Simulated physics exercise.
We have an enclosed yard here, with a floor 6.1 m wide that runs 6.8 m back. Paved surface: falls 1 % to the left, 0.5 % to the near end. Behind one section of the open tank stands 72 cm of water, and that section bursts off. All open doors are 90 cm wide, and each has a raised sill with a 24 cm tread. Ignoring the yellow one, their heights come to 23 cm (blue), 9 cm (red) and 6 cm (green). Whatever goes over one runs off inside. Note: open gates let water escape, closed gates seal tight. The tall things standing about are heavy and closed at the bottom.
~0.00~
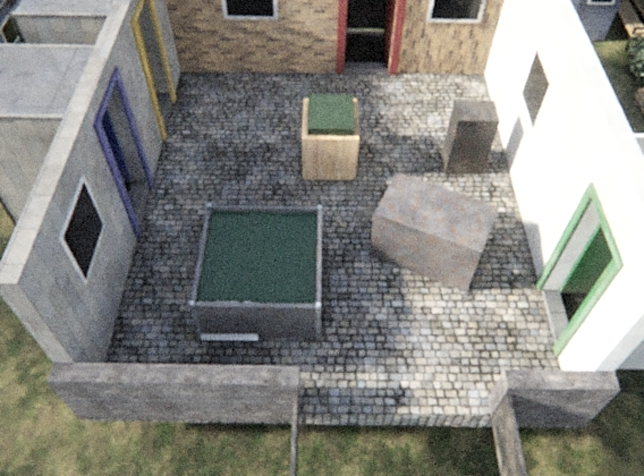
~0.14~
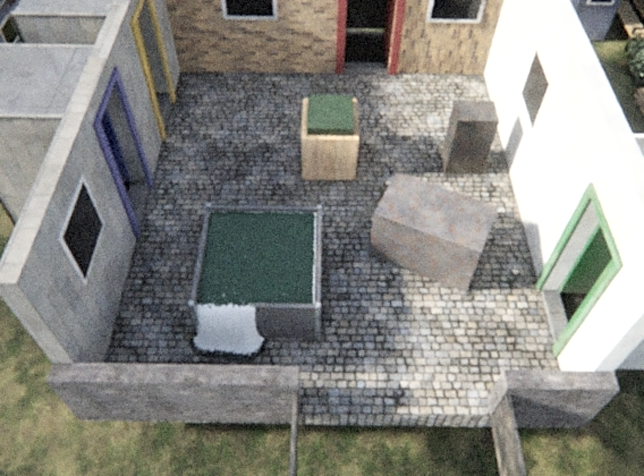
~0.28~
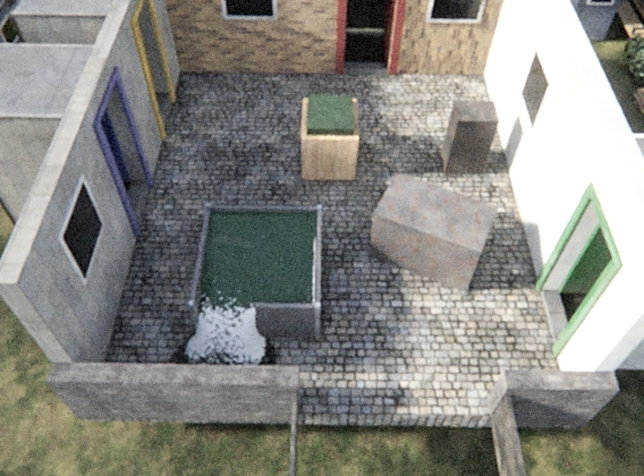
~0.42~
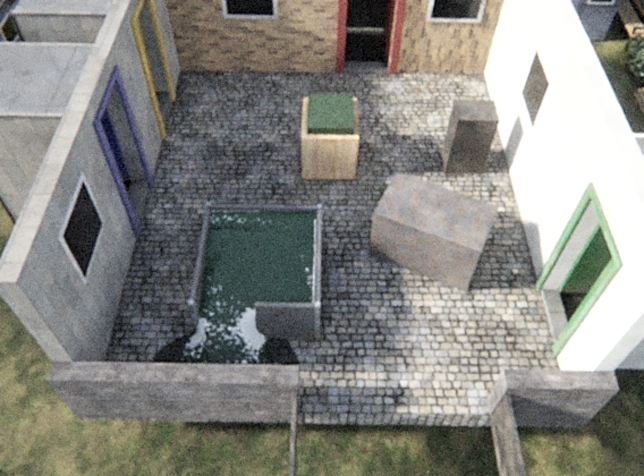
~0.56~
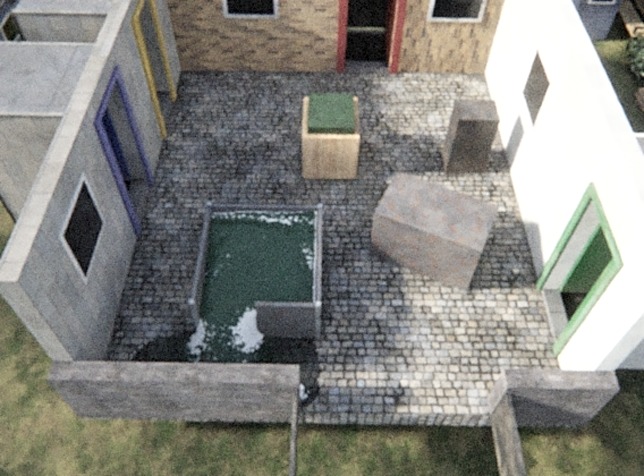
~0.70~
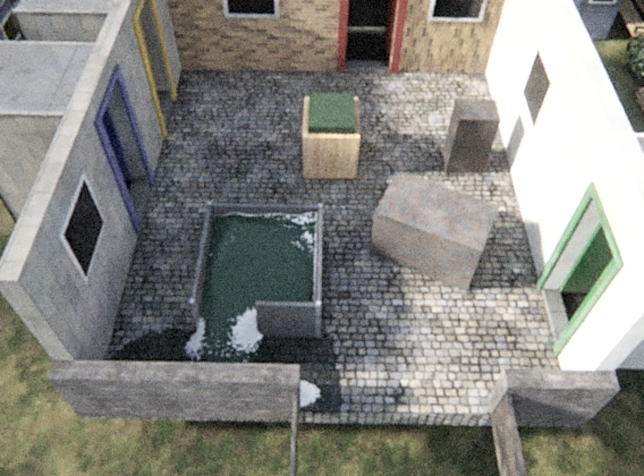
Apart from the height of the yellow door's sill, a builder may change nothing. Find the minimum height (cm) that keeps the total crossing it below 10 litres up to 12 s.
The minimum is roughly 6.5 cm.
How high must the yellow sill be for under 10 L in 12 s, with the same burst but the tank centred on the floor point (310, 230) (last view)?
It must be around 6.0 cm tall.
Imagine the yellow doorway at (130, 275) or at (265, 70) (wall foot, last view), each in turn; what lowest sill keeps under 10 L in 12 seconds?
You'd want roughly 6.5 cm there first, then roughly 8.0 cm.
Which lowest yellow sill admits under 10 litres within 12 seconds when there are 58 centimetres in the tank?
In that case, roughly 5.0 cm.
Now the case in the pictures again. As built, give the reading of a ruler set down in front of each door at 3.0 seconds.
Depths in cm - blue: 5, yellow: 4, red: 0, green: 15.
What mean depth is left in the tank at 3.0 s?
Close to 28 cm deep on average.
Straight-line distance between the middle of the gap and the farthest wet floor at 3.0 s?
5.2 m.
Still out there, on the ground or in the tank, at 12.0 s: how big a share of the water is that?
I'd say near 84 per cent is still there.
After 1.4 s water covers 15 % of the floor, deepest (56 cm) near (98, 390); it has not reached the yellow door.
After 3.0 s water covers 45 % of the floor, deepest (31 cm) near (98, 390); 4 cm at the yellow door, 0 litres in over its 26 cm sill.
After 12.0 s water covers 95 % of the floor, deepest (8 cm) near (98, 390); 7 cm at the yellow door, 0 litres in over its 26 cm sill.
At the yellow door as built, the water arrived by 2.8 s and peaked near 9 cm at 9.4 s.
With a sill of 5.5 cm, 17 litres would have come in within the 12 s; with 7.5 cm, 5 litres. So under 10 litres takes about 6.5 cm.
